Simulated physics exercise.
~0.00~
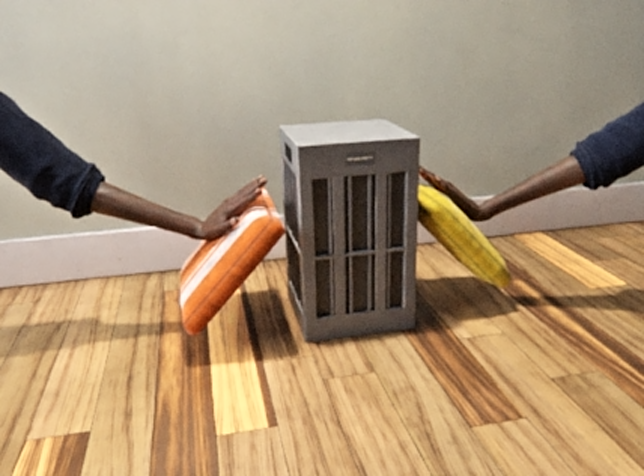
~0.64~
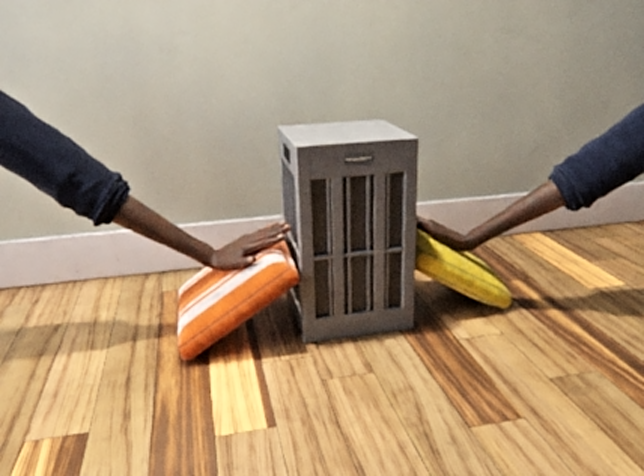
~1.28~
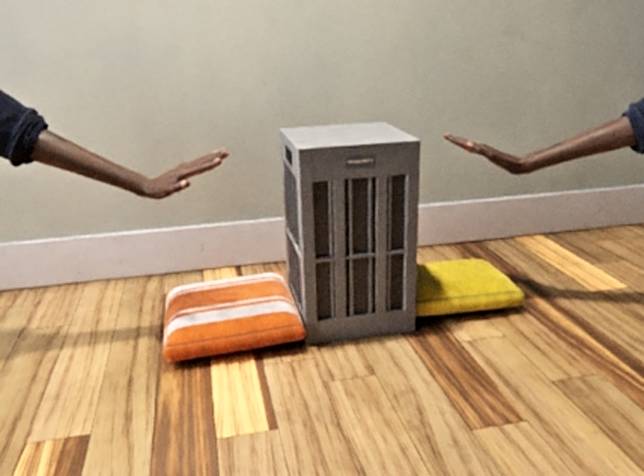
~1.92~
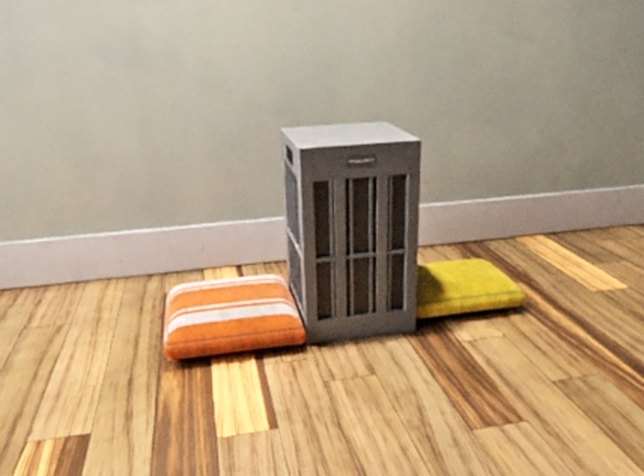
Two hands release an orange cushion and a yellow soft bag, which slump flat beside a grey crate.
